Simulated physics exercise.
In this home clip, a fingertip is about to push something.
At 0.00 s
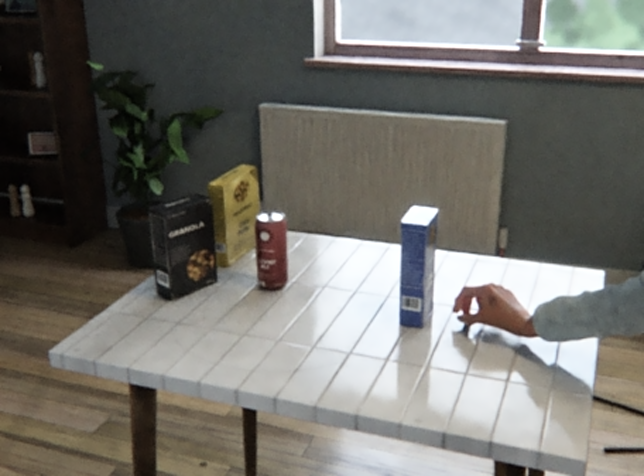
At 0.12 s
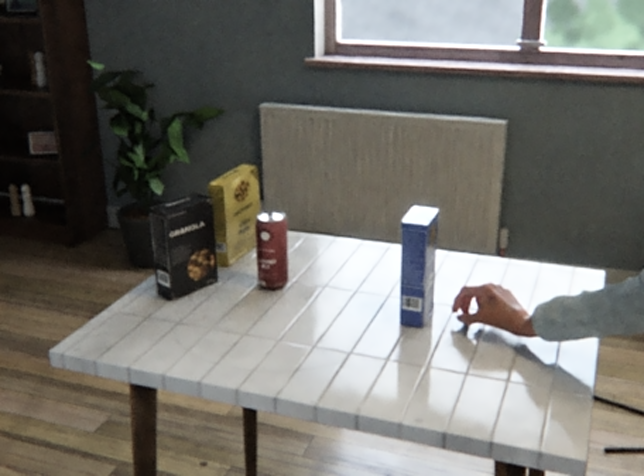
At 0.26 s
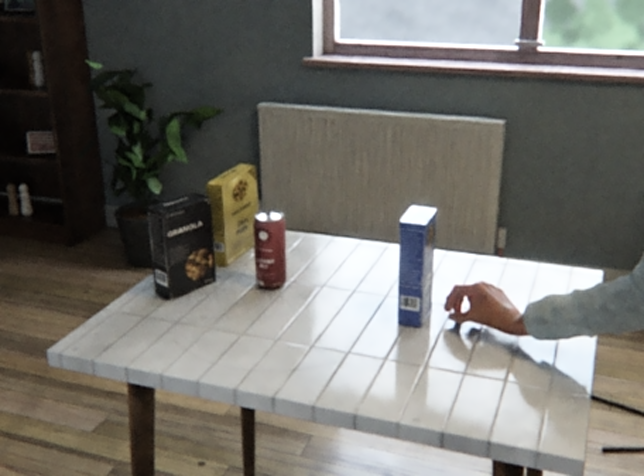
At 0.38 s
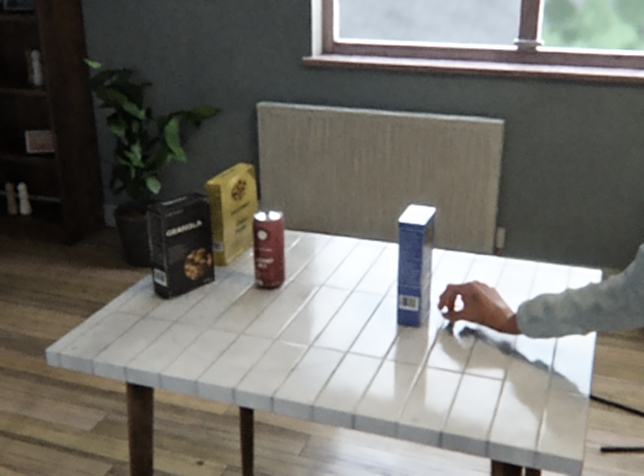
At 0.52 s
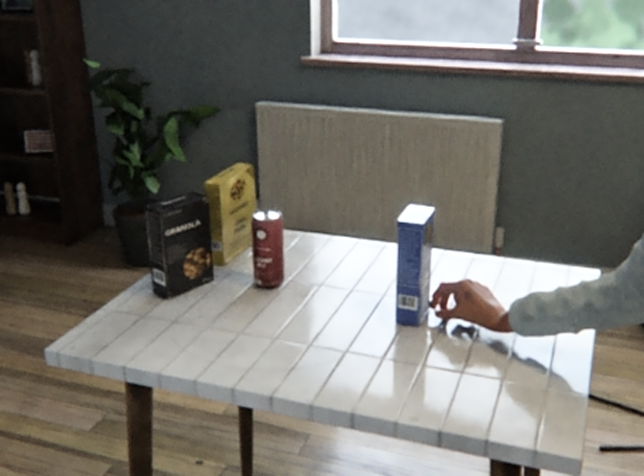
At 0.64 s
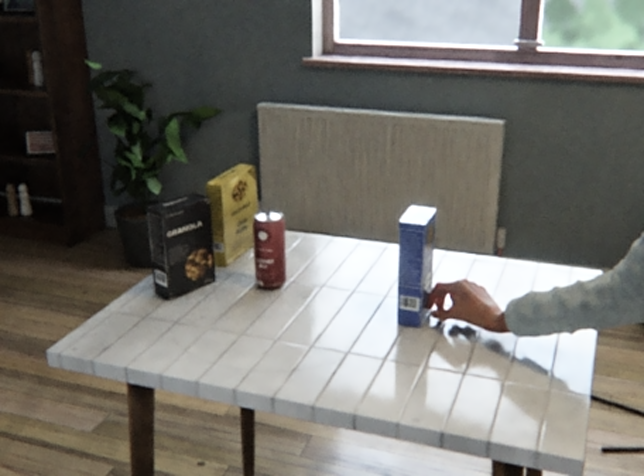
A hand reaching slowly left across a white tiled table to a blue box, with a red can and two cartons nearby.
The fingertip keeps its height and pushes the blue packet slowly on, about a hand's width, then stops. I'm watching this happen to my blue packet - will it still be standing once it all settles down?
Yes - holds firm.
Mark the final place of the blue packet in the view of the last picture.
It finishes at around (351, 258).
After 1.24 s, blue packet slid a little near (391, 264).
After 1.84 s, blue packet slid about its own width near (365, 260).
At rest (3.0 s), moved from the start, blue packet. Seen from the same camera at the end, blue packet near (351, 258).
